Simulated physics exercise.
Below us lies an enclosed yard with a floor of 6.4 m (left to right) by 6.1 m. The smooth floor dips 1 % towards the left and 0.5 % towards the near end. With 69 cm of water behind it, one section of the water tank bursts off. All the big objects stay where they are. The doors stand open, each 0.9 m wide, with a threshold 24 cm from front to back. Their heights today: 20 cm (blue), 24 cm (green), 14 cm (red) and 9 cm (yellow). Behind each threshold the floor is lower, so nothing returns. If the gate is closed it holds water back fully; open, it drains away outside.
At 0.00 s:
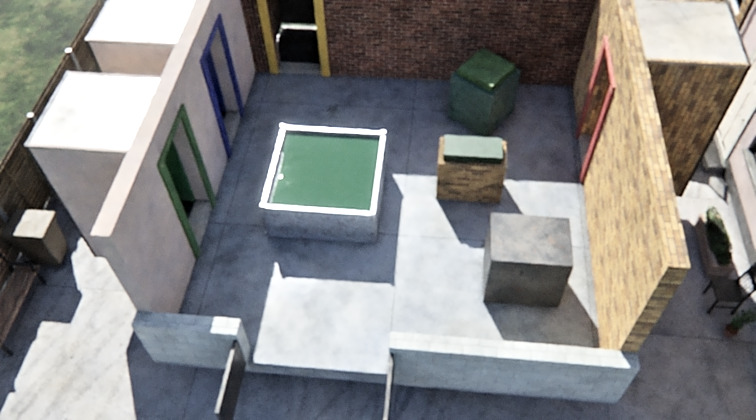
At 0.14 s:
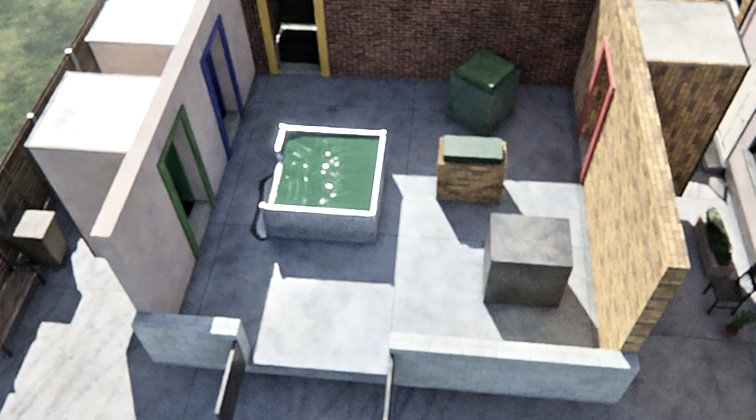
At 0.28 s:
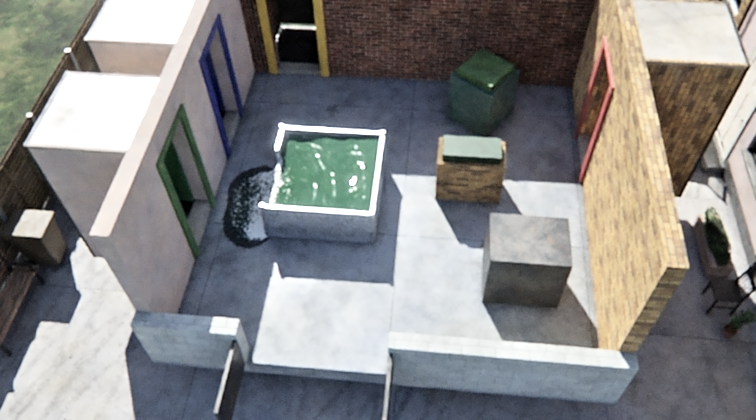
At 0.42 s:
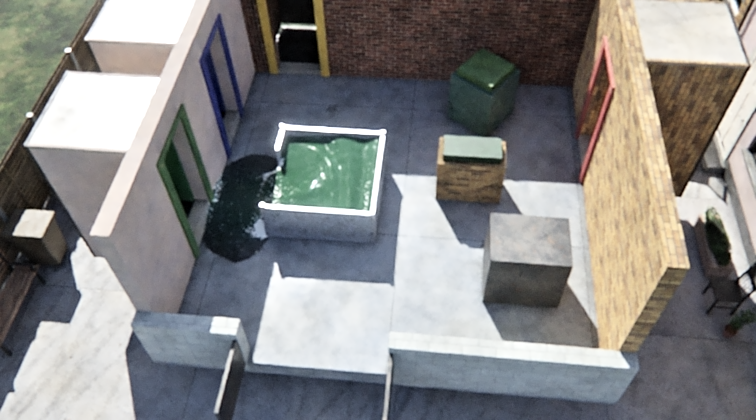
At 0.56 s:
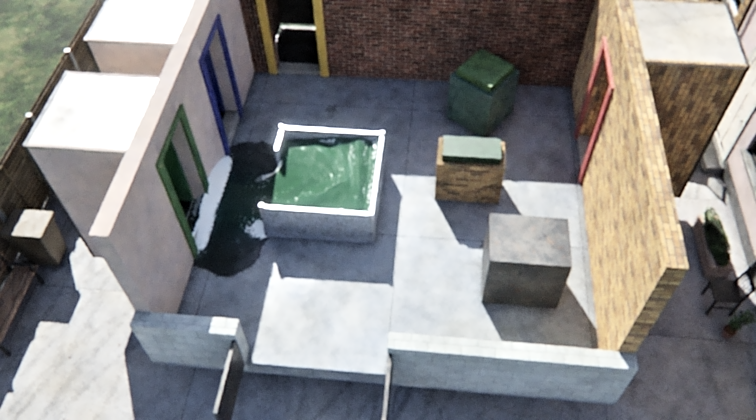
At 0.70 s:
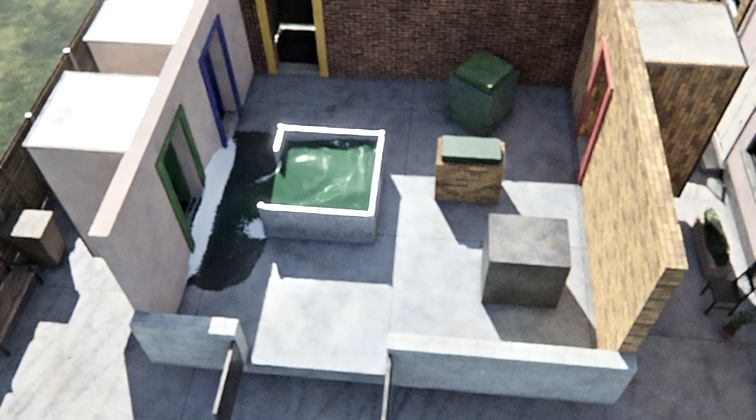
A walled yard with a grey floor, seen from a fixed view high above, has a brick wall at the back and a pale wall at left. A white-rimmed tank of green water stands left of centre, with blocks to its right and green, blue, yellow and red doorways around. Water bursts from the tank's left side, spreads darkly to the left wall, then runs along it towards the near end.
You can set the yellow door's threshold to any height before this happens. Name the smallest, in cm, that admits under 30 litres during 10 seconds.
Some 13.5 cm above the ground.
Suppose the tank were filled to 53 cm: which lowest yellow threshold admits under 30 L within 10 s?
Then roughly 9.5 cm.
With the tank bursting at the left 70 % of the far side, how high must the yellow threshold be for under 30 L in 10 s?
About 28 cm.
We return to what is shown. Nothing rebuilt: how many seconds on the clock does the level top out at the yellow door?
Around 2.4 s.
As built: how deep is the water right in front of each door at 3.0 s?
In cm: Blue 9, green 23, red 0, yellow 19.
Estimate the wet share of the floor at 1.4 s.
About 15 per cent.
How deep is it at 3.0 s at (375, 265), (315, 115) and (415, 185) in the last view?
In that order: 0, 3 and 0 cm.
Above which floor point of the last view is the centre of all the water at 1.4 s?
Near (283, 202).
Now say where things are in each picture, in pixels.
In the first picture, still water, 69 cm deep, in the water tank at (326, 171); the yellow door at (295, 34) is dry.
In the second picture, the front is at (264, 185), 0.4 m from the gap at (276, 196); 0.3 m2 of floor is wet, 69 cm left at the back.
In the third picture, the gap is at (276, 197), the front 0.8 m out at (233, 196); the back of the water tank holds 69 cm.
In the fourth picture, the gap is at (277, 198), the front 1.1 m out at (225, 170); the back of the water tank holds 65 cm.
In the fifth picture, water pours out at (276, 198) and has run 1.3 m, to (190, 225); about 10 cm deep outside, 59 cm at the back.
In the sixth picture, water pours out at (275, 199) and has run 1.5 m, to (188, 280); about 12 cm deep outside, 59 cm at the back; the yellow door at (293, 34), 3.4 m from the gap, is still 2.0 m from the nearest water.
After 1.4 s water covers 15 % of the floor, deepest (48 cm) near (208, 217); it has not reached the yellow door.
After 3.0 s water covers 40 % of the floor, deepest (30 cm) near (169, 341); 19 cm at the yellow door, 45 litres in over its 9 cm threshold.
After 10.0 s water covers 95 % of the floor, deepest (8 cm) near (169, 341); 5 cm at the yellow door, 85 litres in over its 9 cm threshold.
At the yellow door as built, the water arrived by 1.7 s and peaked near 20 cm at 2.4 s.
With a threshold of 12.5 cm, 38 litres would have come in within the 10 s; with 14.5 cm, 22 litres. So under 30 litres takes about 13.5 cm.
